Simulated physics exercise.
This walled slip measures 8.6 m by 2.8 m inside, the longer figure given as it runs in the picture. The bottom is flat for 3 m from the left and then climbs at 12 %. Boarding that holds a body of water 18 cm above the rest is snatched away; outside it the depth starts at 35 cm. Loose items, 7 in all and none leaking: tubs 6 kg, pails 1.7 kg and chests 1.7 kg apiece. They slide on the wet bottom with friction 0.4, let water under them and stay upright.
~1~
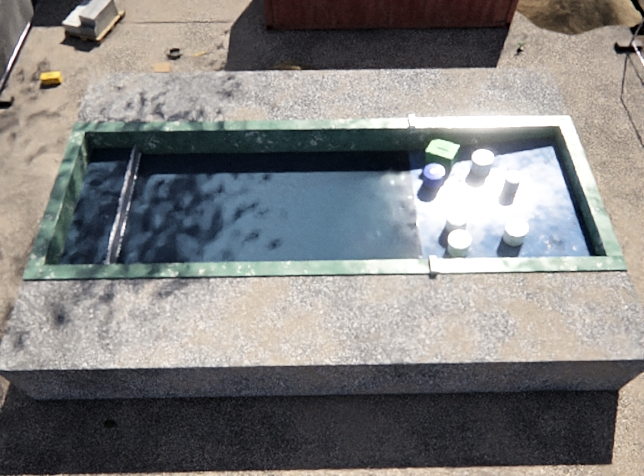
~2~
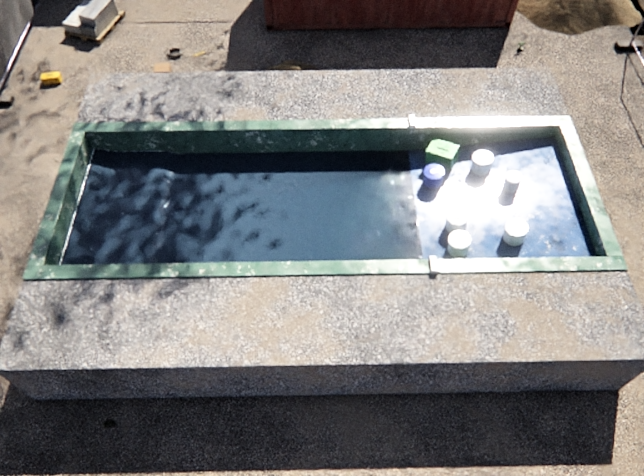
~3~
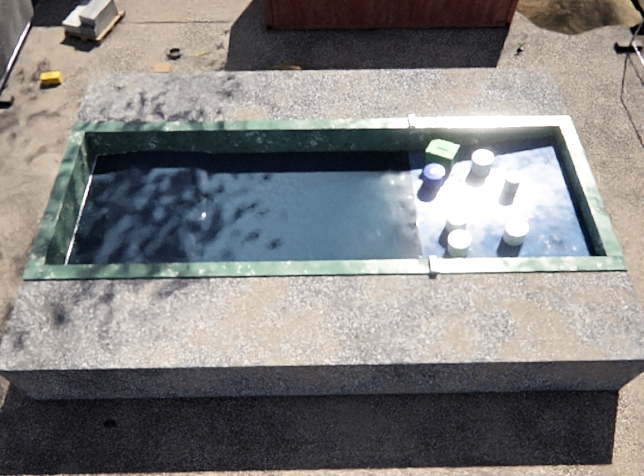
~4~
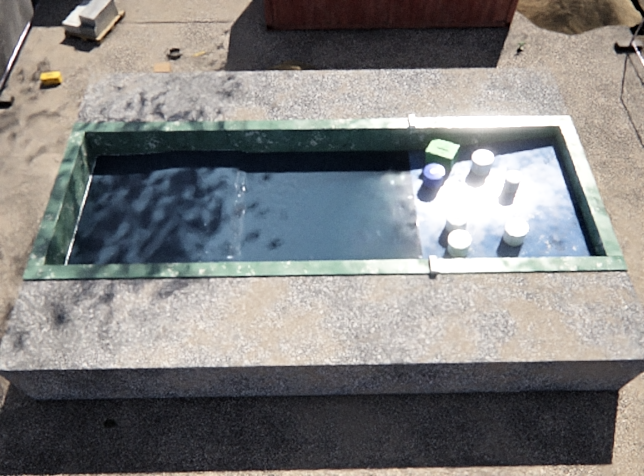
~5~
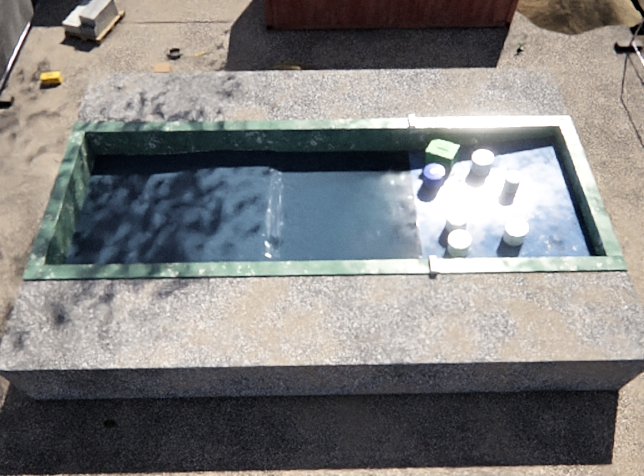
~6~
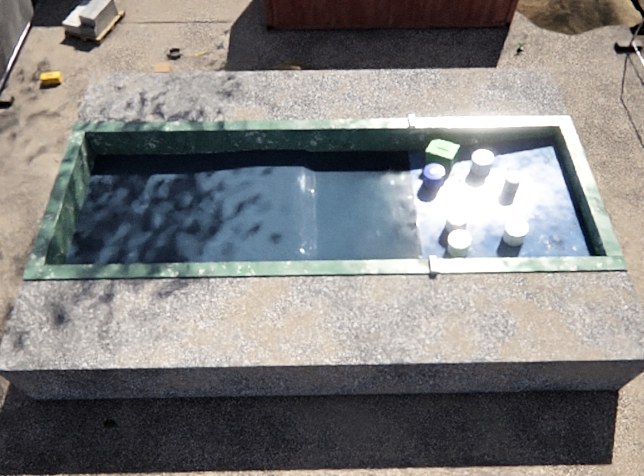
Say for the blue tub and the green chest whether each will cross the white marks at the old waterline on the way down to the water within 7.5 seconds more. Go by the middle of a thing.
The blue tub is held back, the green chest passes.
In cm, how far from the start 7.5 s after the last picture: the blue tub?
Roughly 5 cm.
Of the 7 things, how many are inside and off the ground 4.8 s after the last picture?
At that moment 1.
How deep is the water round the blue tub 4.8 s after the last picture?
About 1 cm.
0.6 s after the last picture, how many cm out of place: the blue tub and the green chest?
Roughly 0 and 0 cm by then.
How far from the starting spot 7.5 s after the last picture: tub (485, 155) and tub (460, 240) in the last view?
In turn: 0 cm, 20 cm.
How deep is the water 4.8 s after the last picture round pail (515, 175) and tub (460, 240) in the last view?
Roughly 0 and 1 cm.
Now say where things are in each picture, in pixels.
The blue tub at (436, 171) rests on the ground; the green chest at (445, 148) rests on the ground; water covers 16.4 m2; 0 of 7 have shifted, in the first picture.
The blue tub at (436, 171) rests on the ground; the green chest at (445, 148) rests on the ground; water covers 16.4 m2; 0 of 7 have shifted, in the second picture.
The blue tub at (436, 171) rests on the ground; the green chest at (445, 148), on the bottom; 16.4 m2 under water; 0 of 7 have shifted, in the third picture.
The blue tub at (436, 171), on the bottom; the green chest at (445, 148), on the bottom; water covers 16.4 m2; 0 of 7 have shifted, in the fourth picture.
The blue tub at (436, 171) rests on the ground; the green chest at (445, 148), on the bottom; 16.4 m2 under water; 0 of 7 have shifted, in the fifth picture.
The blue tub at (436, 171), on the bottom; the green chest at (445, 148) rests on the ground; water covers 16.4 m2; 0 of 7 have shifted, in the sixth picture.
Then, 0.6 s after the last picture the blue tub is near (436, 171), 0.0 m from its start, aground; the green chest is near (445, 148), 0.0 m from its start, aground; 0 of 7 are over the mark; 0 afloat.
Then, 2.5 s after the last picture the blue tub is near (452, 171), 0.3 m from its start, aground; the green chest is near (464, 143), 0.3 m from its start, afloat; 0 of 7 are over the mark; 1 afloat.
Then, 4.8 s after the last picture the blue tub is near (433, 173), 0.1 m from its start, aground; the green chest is near (360, 151), 1.5 m from its start, afloat; 1 of 7 are over the mark; 1 afloat.
Then, 7.5 s after the last picture the blue tub is near (433, 173), 0.1 m from its start, aground; the green chest is near (334, 152), 2.0 m from its start, afloat; 1 of 7 are over the mark; 1 afloat.
